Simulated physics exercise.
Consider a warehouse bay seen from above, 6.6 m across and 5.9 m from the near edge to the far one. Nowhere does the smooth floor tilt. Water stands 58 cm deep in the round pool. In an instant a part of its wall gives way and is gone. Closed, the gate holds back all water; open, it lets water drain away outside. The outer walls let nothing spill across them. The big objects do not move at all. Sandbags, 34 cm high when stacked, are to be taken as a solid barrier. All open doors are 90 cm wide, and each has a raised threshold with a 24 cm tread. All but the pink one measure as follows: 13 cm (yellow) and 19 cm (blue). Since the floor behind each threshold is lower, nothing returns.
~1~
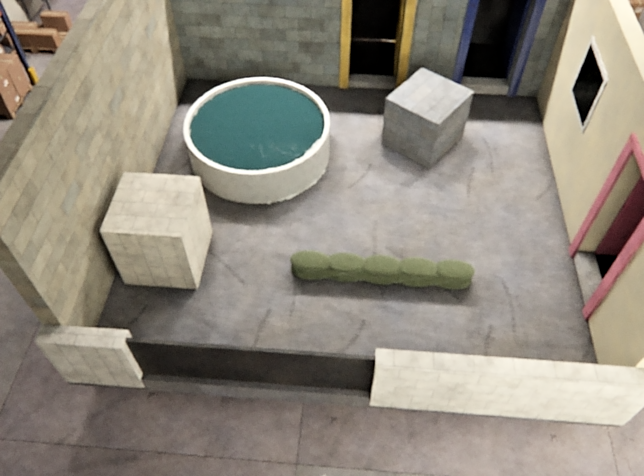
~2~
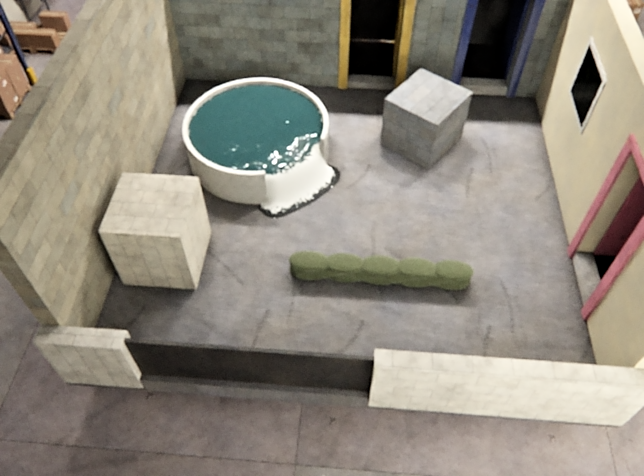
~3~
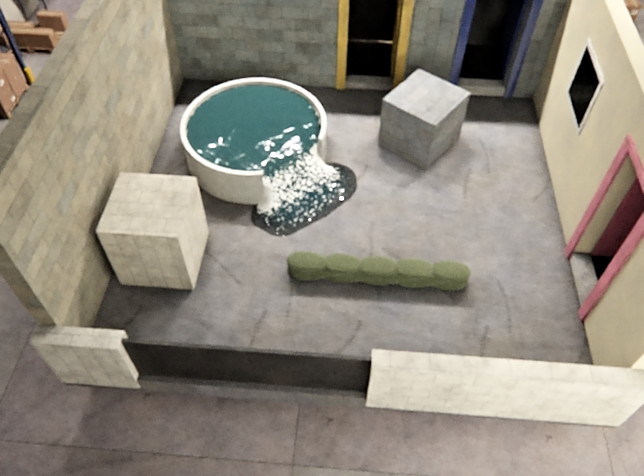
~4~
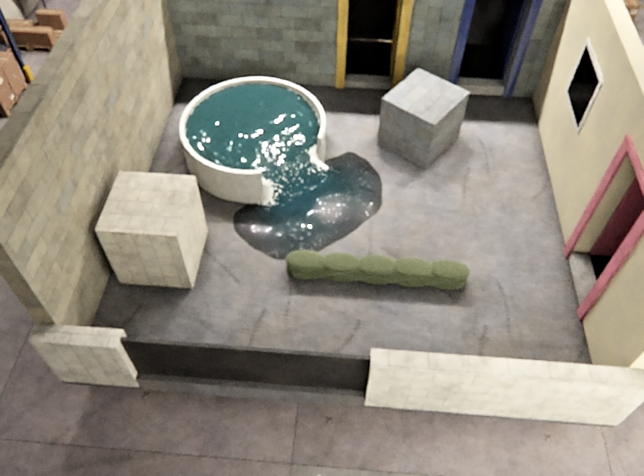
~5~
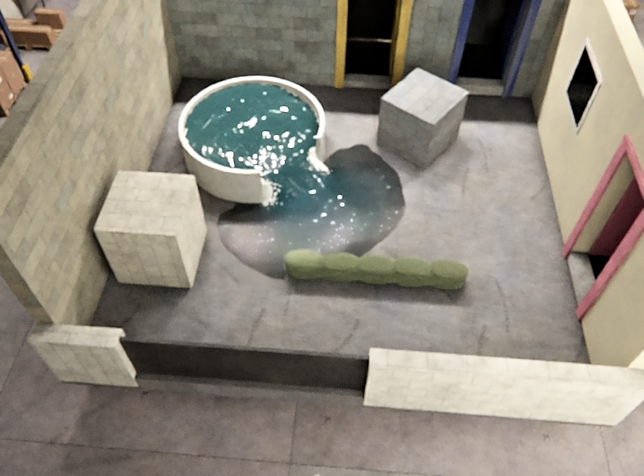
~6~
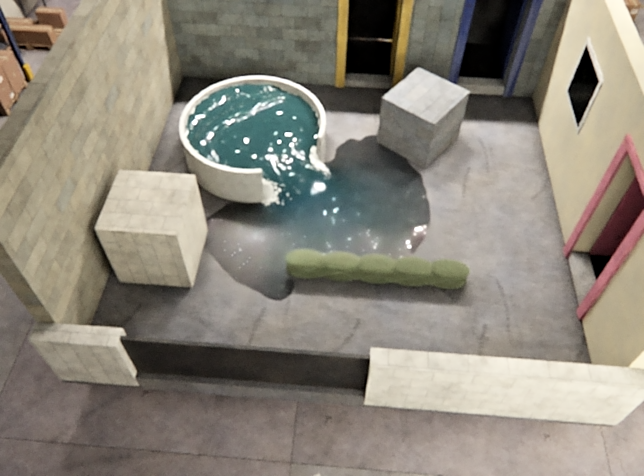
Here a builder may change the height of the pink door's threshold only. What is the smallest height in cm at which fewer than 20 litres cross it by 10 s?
About 21 cm.
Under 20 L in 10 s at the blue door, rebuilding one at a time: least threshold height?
The blue door needs around 11.0 cm.
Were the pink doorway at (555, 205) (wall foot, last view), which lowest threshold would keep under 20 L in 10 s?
About 18 cm.
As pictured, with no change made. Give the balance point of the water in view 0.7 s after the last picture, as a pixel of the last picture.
Roughly (287, 174).
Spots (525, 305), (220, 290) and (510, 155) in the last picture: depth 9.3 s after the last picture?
In that order: 5, 8 and 9 cm.
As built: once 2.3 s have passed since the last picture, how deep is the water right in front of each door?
Door by door in cm - pink 23, yellow 0, blue 0.
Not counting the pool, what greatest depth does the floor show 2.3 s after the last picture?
29 cm.
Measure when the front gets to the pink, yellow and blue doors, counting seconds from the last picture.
The pink door at 0.8 seconds, the yellow door at 4.0 seconds, the blue door at 3.0 seconds.
Then, 0.7 s after the last picture water covers 25 % of the floor, deepest (34 cm) near (303, 258); it has not reached the pink door.
Then, 2.3 s after the last picture water covers 45 % of the floor, deepest (29 cm) near (545, 237); 23 cm at the pink door, 31 litres in over its 17 cm threshold.
Then, 9.3 s after the last picture water covers 95 % of the floor, deepest (12 cm) near (94, 357); 7 cm at the pink door, 44 litres in over its 17 cm threshold.
At the pink door as built, the water peaked near 26 cm, 1.9 s after the last picture.
Run again over the same 10 s with other heights there, 48 litres in over 16.5 cm, 12 litres over 22.5 cm. The limit of 20 litres is kept from about 21 cm up.
